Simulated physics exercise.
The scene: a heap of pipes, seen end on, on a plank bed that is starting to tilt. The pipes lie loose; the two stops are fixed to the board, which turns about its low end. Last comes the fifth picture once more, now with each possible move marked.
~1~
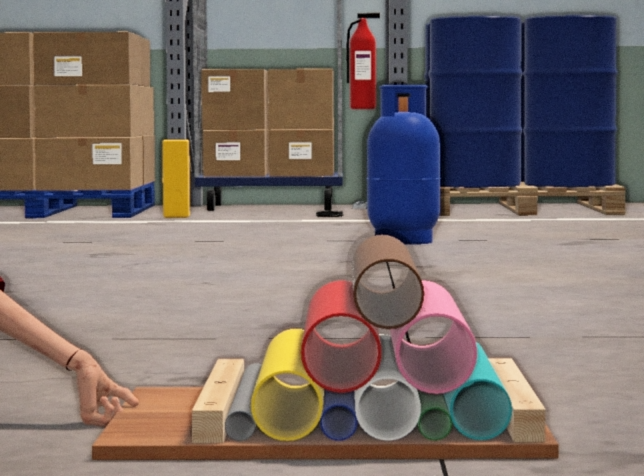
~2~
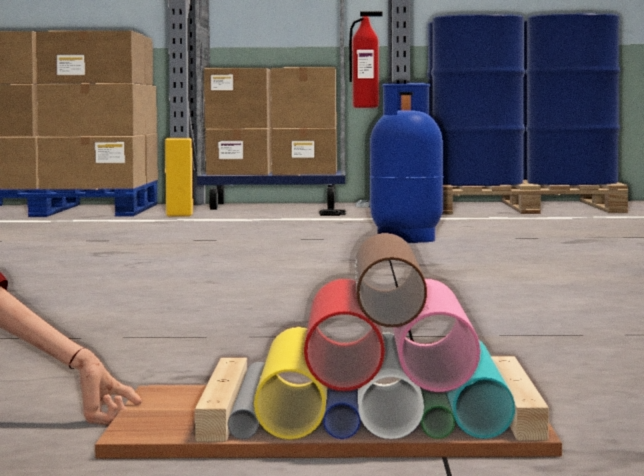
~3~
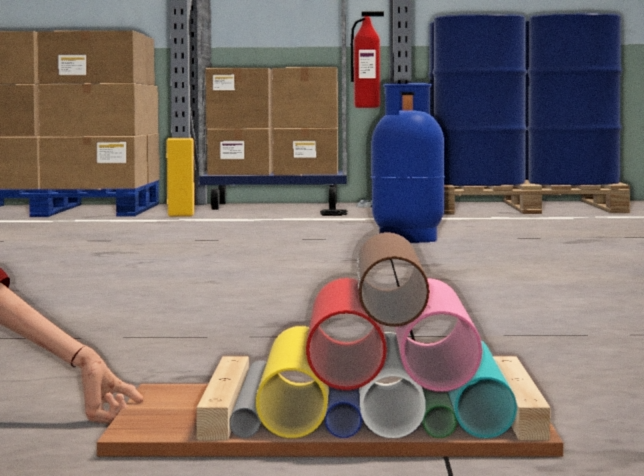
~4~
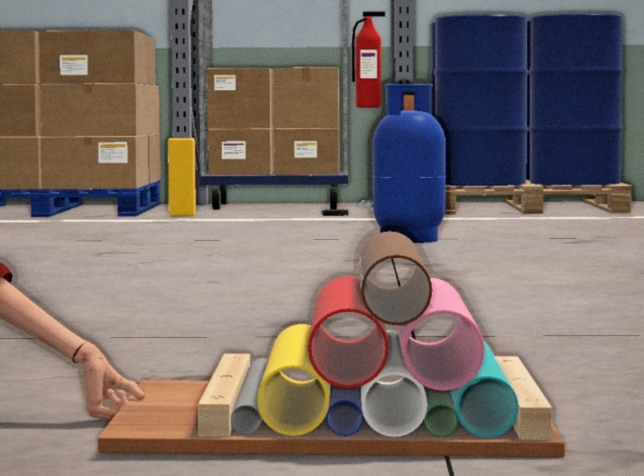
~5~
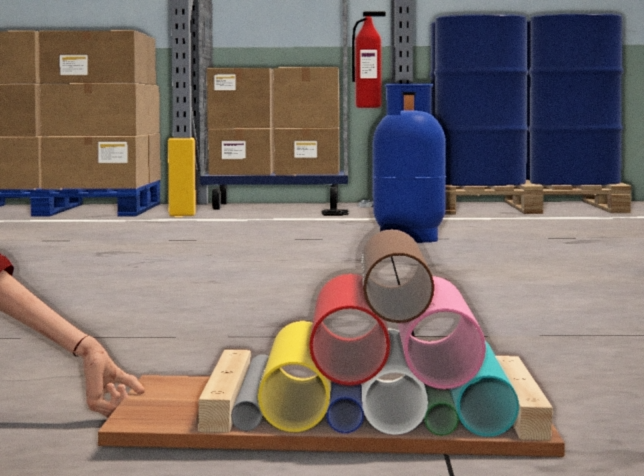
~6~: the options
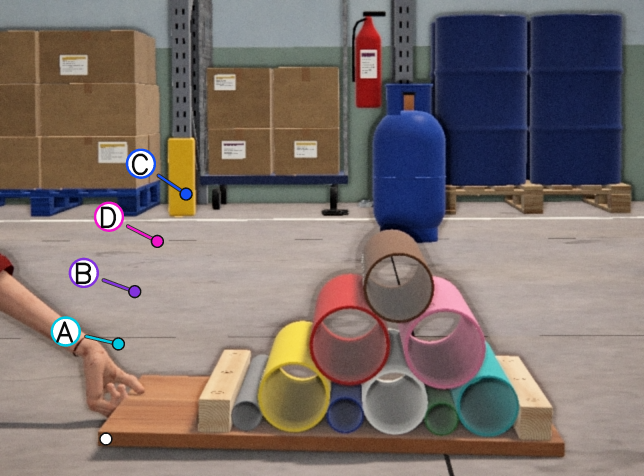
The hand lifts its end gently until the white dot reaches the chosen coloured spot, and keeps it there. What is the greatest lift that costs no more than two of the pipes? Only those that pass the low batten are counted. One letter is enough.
Raise it to C.
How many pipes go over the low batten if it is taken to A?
The count is none.
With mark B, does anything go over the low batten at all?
No, at B.
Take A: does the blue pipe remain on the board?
Yes, with A.
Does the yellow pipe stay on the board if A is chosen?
Yes.
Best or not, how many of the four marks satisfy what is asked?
The number is four.
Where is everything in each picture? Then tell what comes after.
The first frame shows green pipe (435, 423); turquoise pipe (481, 409); red pipe (342, 353).
The second frame shows red pipe (344, 351); pink pipe (440, 351).
The third frame shows board (331, 402); grey pipe (245, 423); blue pipe (343, 420).
The fourth frame shows board (333, 400); grey pipe (246, 420); yellow pipe (293, 400).
The fifth frame shows board (333, 397); grey pipe (246, 416); yellow pipe (294, 396).
On the marked copy, A at (118, 344); B at (135, 292); C at (186, 194); D at (158, 242); the white dot at (106, 439).
Following C. Soon after the start, board at 19°.
Later, board at 34°.
In the end, board at 34°, none over the low batten.
As for the rest, A none over the low batten; B none over the low batten; D none over the low batten.
